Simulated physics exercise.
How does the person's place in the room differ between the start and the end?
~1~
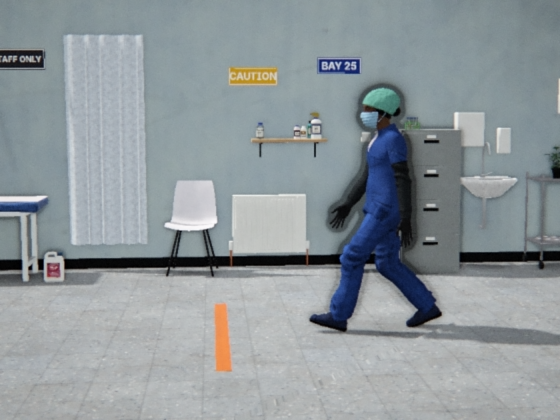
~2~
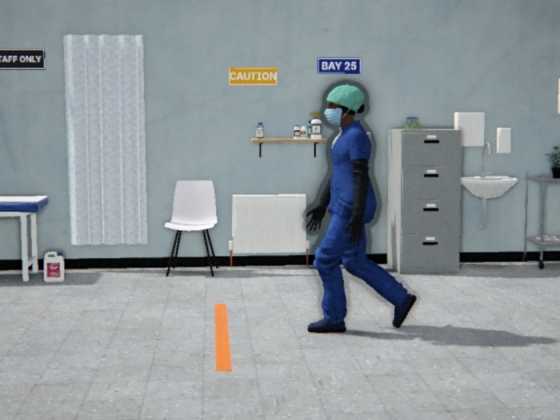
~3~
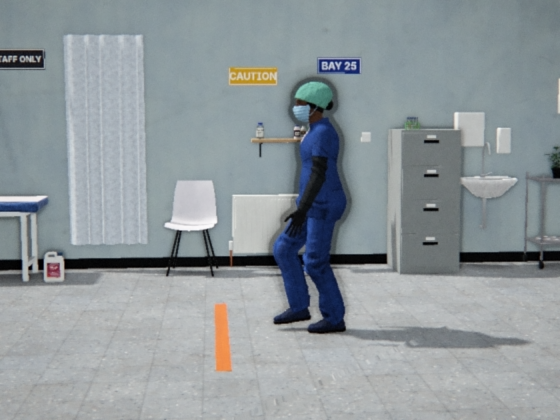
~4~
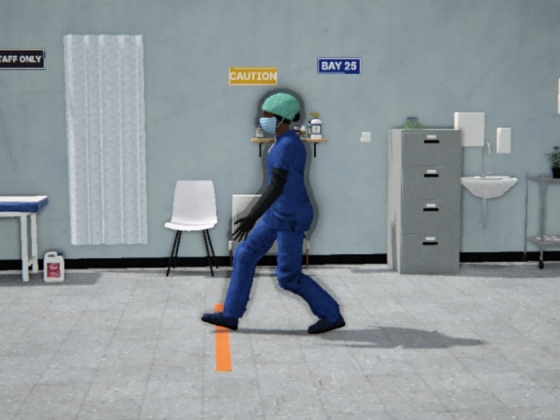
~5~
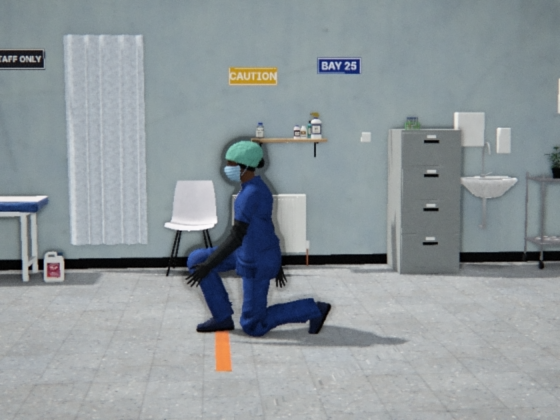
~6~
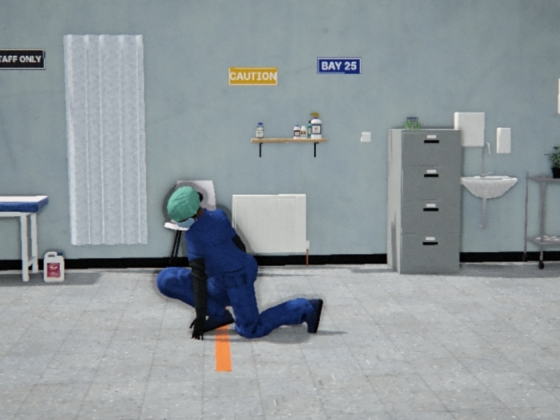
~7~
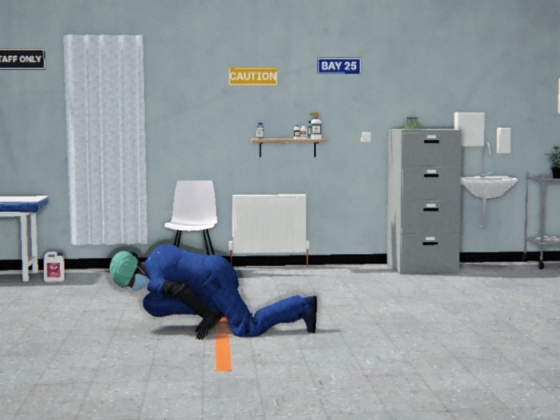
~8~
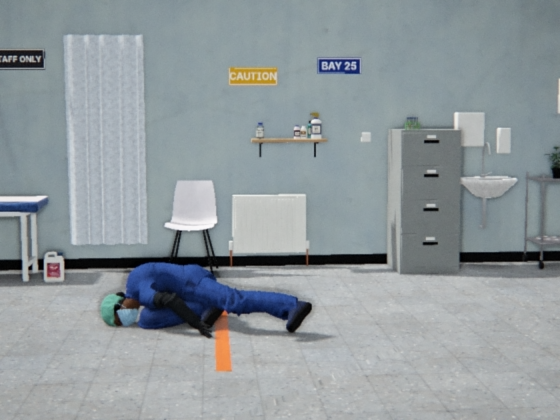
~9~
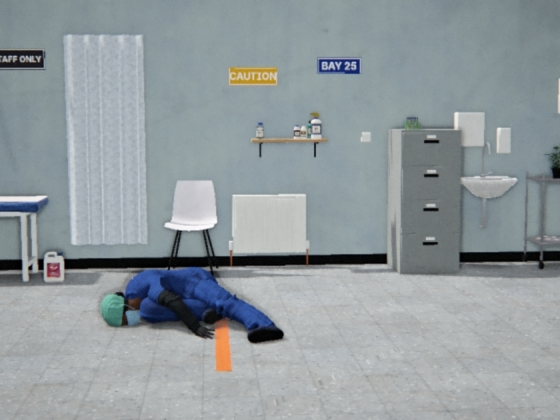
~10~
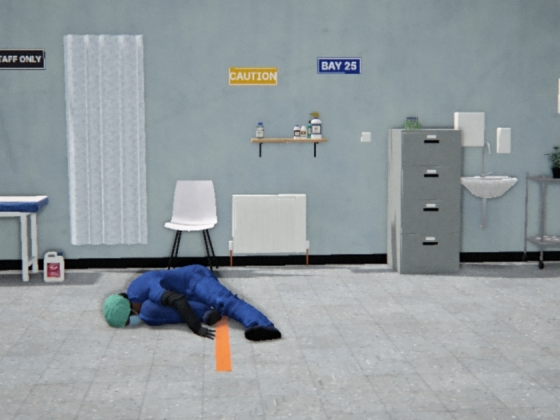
At the start the person is upright beside the grey filing cabinet, to the right of the orange tape. By the end they are farther left and lower, lying on the floor across the tape near the white chair.
